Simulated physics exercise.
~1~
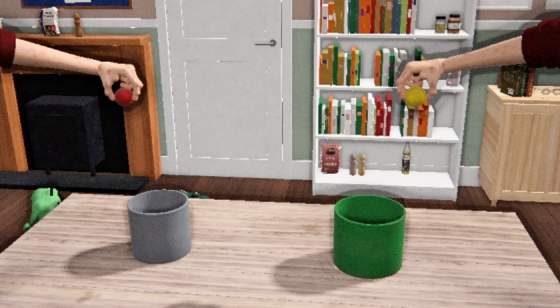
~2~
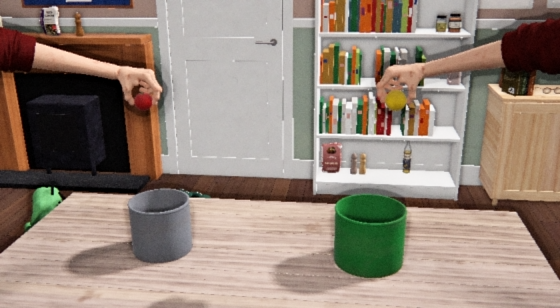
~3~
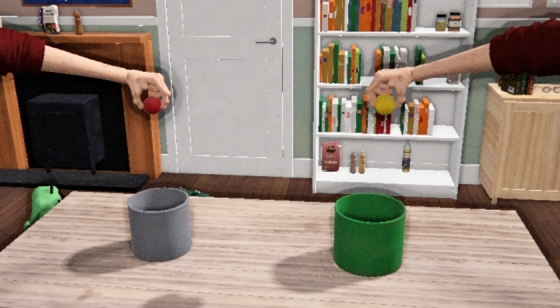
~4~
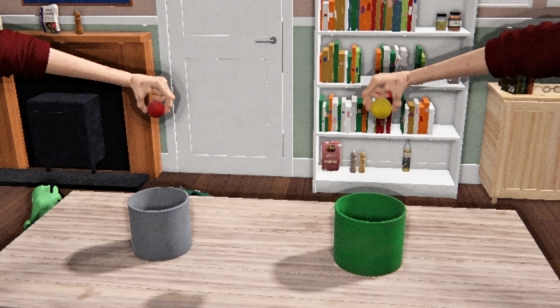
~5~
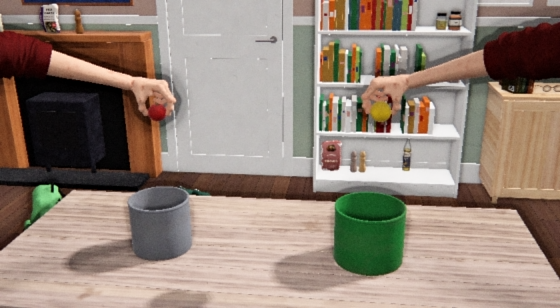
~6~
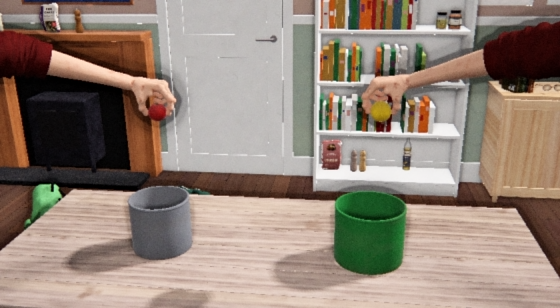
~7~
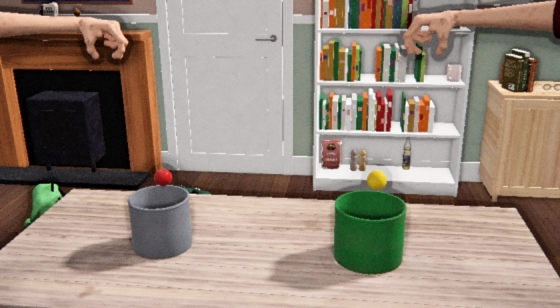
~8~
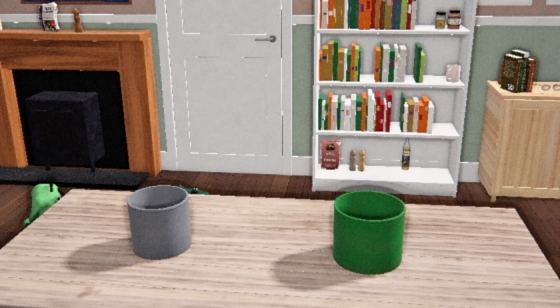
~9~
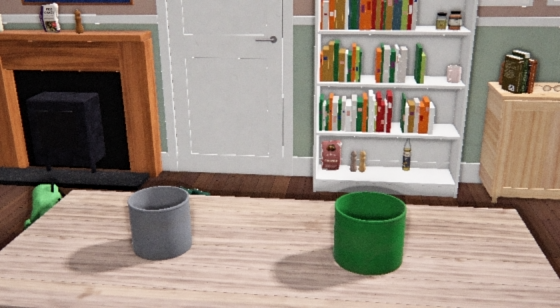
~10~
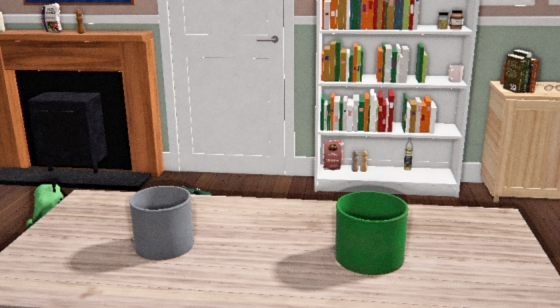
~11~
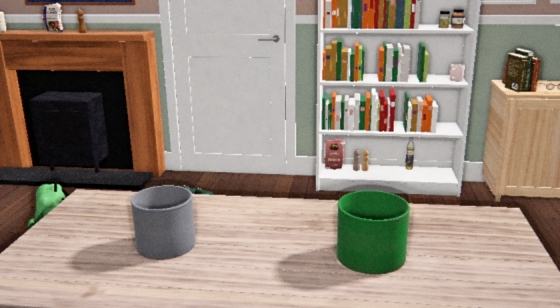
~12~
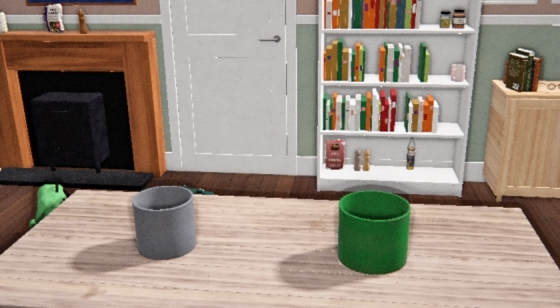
In a living room, two hands releasing a red tomato and a lemon, which drop into a grey bin and green bucket.
